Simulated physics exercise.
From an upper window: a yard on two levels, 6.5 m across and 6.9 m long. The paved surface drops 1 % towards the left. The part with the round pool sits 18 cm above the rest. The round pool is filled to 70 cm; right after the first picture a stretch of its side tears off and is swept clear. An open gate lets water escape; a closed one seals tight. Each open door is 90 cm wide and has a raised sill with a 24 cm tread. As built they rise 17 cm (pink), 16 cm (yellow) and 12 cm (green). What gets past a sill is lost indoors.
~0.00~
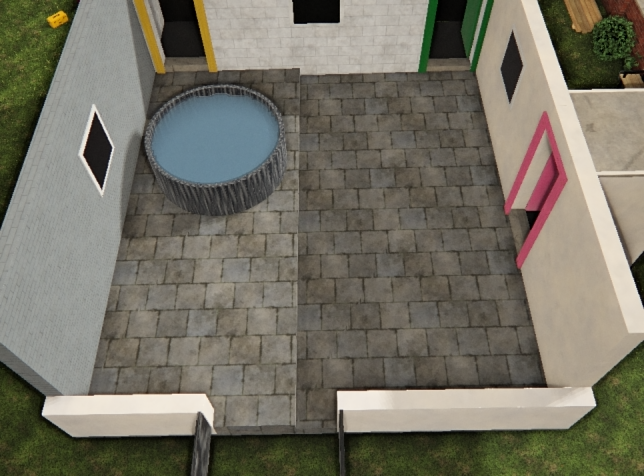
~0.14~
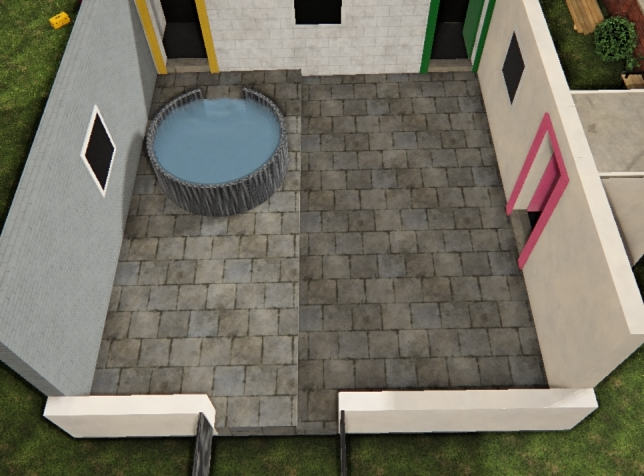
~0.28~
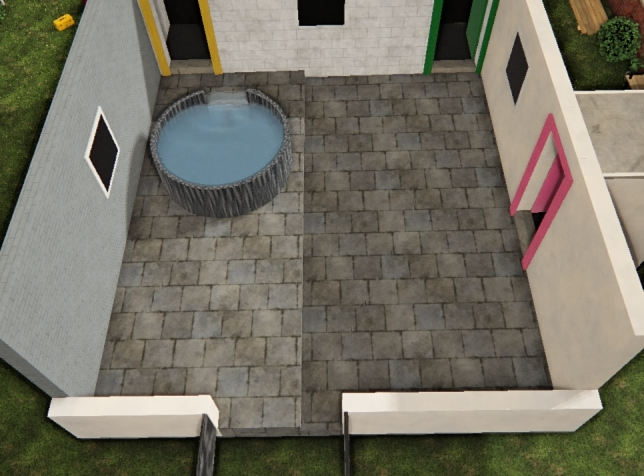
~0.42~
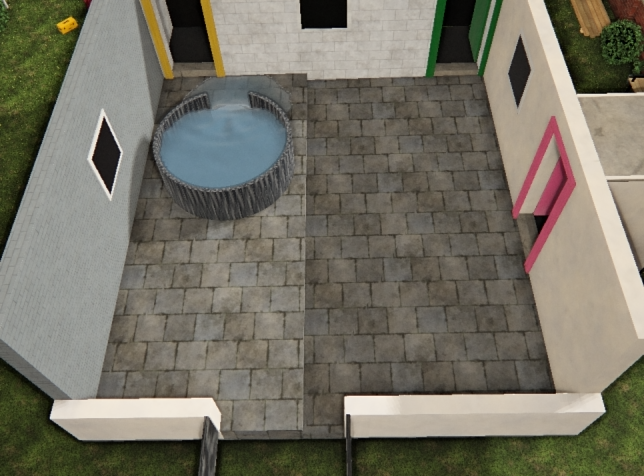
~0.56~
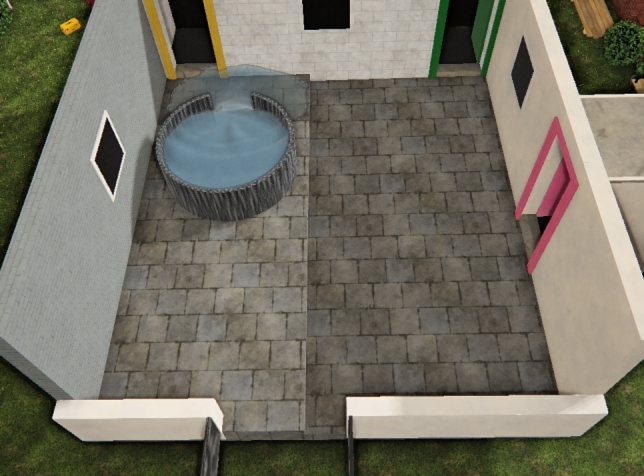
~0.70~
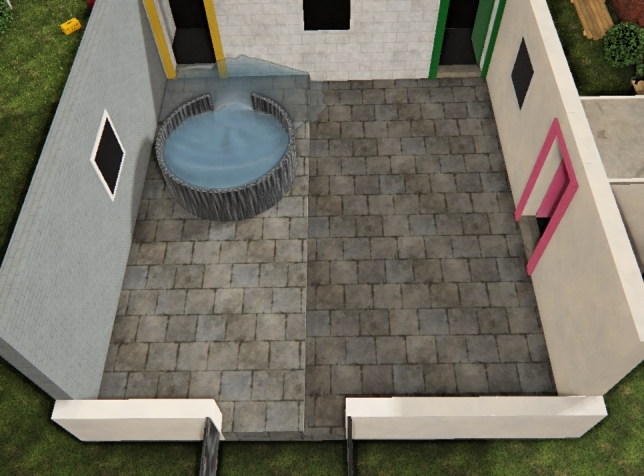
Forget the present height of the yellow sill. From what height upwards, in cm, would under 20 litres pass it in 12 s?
Close to 32 cm is just enough.
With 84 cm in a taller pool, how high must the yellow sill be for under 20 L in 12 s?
Some 39 cm.
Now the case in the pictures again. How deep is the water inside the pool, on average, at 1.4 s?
About 50 cm.
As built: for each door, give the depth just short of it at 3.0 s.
Depths in cm: Pink 0, yellow 29, green 8.
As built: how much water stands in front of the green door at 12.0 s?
Roughly 6.0 cm deep.
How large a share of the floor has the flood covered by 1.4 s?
About 10 per cent.
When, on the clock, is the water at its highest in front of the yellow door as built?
Near 1.8 s.
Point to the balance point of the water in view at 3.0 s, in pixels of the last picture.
At about (259, 138).
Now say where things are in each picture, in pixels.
The round pool at (216, 136) is whole and still, 70 cm deep; the yellow door at (177, 30) is dry, in the first picture.
The gap is on the far side, the front 0.3 m out at a hidden place; the back of the round pool holds 70 cm, in the second picture.
Water pours out on the far side and has run 0.7 m, to a hidden place; about 9 cm deep outside, 70 cm at the back, in the third picture.
The front is at (217, 77), 1.3 m from the gap on the far side; 2.1 m2 of floor is wet, 70 cm left at the back, in the fourth picture.
Water pours out on the far side and has run 1.5 m, to (191, 79); about 6 cm deep outside, 70 cm at the back, in the fifth picture.
The front is at (168, 80), 1.8 m from the gap on the far side; 3.4 m2 of floor is wet, 65 cm left at the back; water is at the yellow door at (188, 36), in the sixth picture.
After 1.4 s water covers 10 % of the floor, deepest (54 cm) near (176, 80); 31 cm at the yellow door, 28 litres in over its 16 cm sill.
After 3.0 s water covers 35 % of the floor, deepest (34 cm) near (176, 80); 29 cm at the yellow door, 141 litres in over its 16 cm sill.
After 12.0 s water covers 95 % of the floor, deepest (11 cm) near (166, 86); 10 cm at the yellow door, 217 litres in over its 16 cm sill.
At the yellow door as built, the water arrived by 0.6 s and peaked near 35 cm at 1.8 s.
Run again over the same 12 s with other heights there, 40 litres in over 28 cm, 4 litres over 38 cm. The limit of 20 litres is kept from about 32 cm up.
